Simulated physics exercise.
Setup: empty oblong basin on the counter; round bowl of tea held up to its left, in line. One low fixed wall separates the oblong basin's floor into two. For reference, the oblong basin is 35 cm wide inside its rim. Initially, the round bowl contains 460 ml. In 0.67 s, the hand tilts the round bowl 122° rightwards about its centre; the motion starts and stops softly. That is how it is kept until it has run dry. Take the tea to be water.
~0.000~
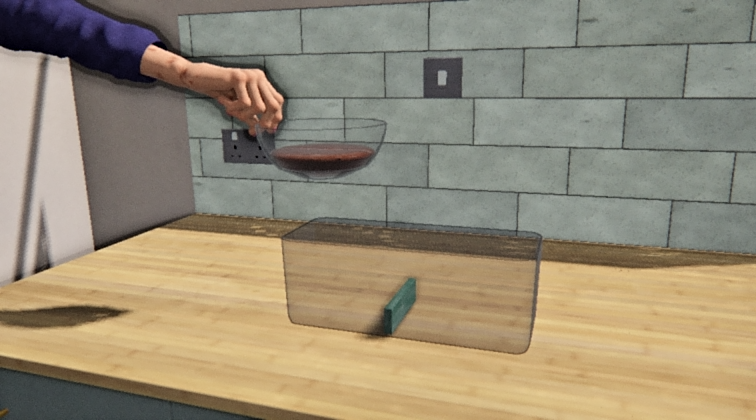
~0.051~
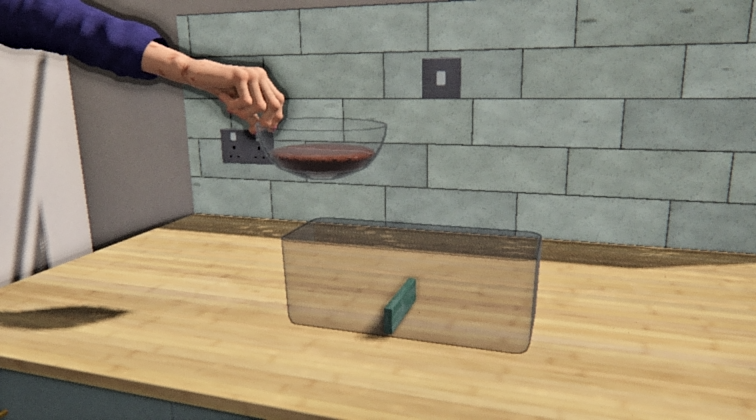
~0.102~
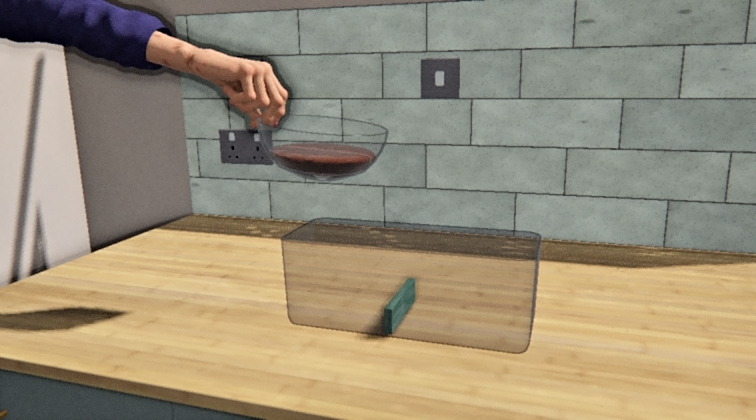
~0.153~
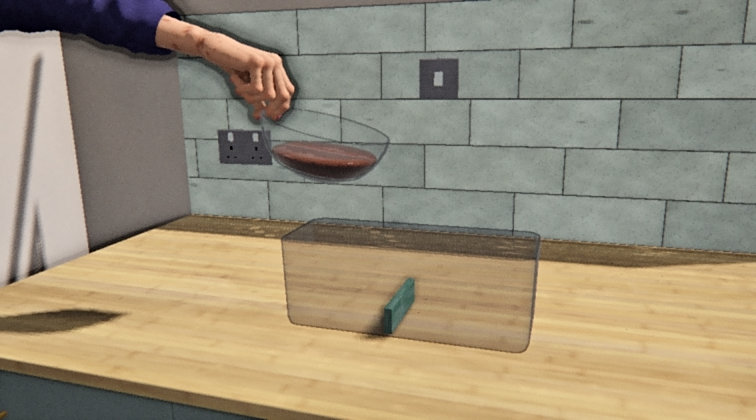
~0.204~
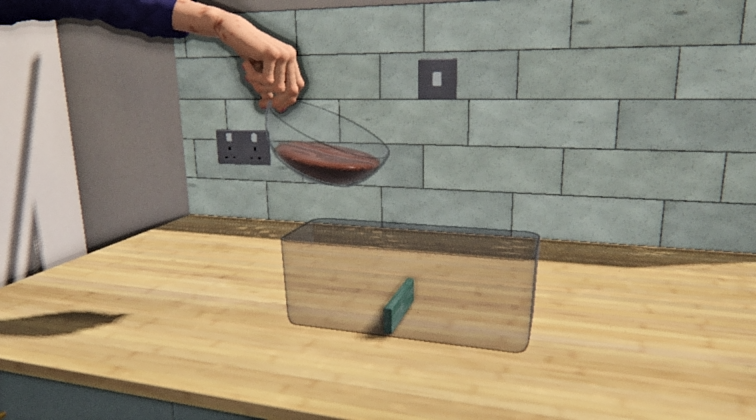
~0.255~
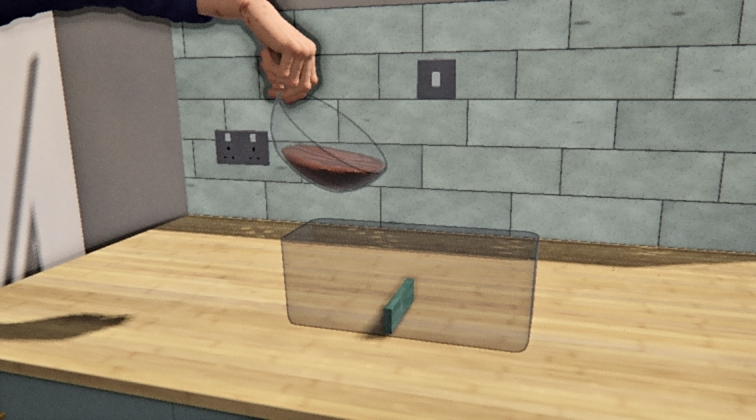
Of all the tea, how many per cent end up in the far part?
Roughly 55 per cent.
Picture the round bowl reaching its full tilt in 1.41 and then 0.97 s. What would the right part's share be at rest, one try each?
Try 1: 60 %; try 2: 55 %.
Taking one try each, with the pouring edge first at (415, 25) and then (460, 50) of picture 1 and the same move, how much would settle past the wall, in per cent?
Some 75 and 75 per cent, in that order.
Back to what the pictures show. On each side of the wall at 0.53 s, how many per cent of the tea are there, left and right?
Around 42 percent on the left and 52 on the right.
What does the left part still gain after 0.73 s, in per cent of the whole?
It comes to near 1 per cent.
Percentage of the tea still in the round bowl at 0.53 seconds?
I'd estimate some 1 % remains.
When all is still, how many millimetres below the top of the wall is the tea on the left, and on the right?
Near 28 mm for the left and near 26 mm for the right.
Then, 0.53 s in, the tilt is 109° and 1 per cent is still to pour, 42 is left of the wall and 52 right of it.
Then, 0.73 s in, the tilt is 122° and 0 per cent is still to pour, 43 is left of the wall and 54 right of it.
Then, 0.94 s in, the tilt is 122° and 0 per cent is still to pour, 44 is left of the wall and 55 right of it.
Then, 1.17 s in, the tilt is 122° and 0 per cent is still to pour, 44 is left of the wall and 55 right of it.
Finally, 44 per cent lies left of the wall, 55 right of it and 1 outside.
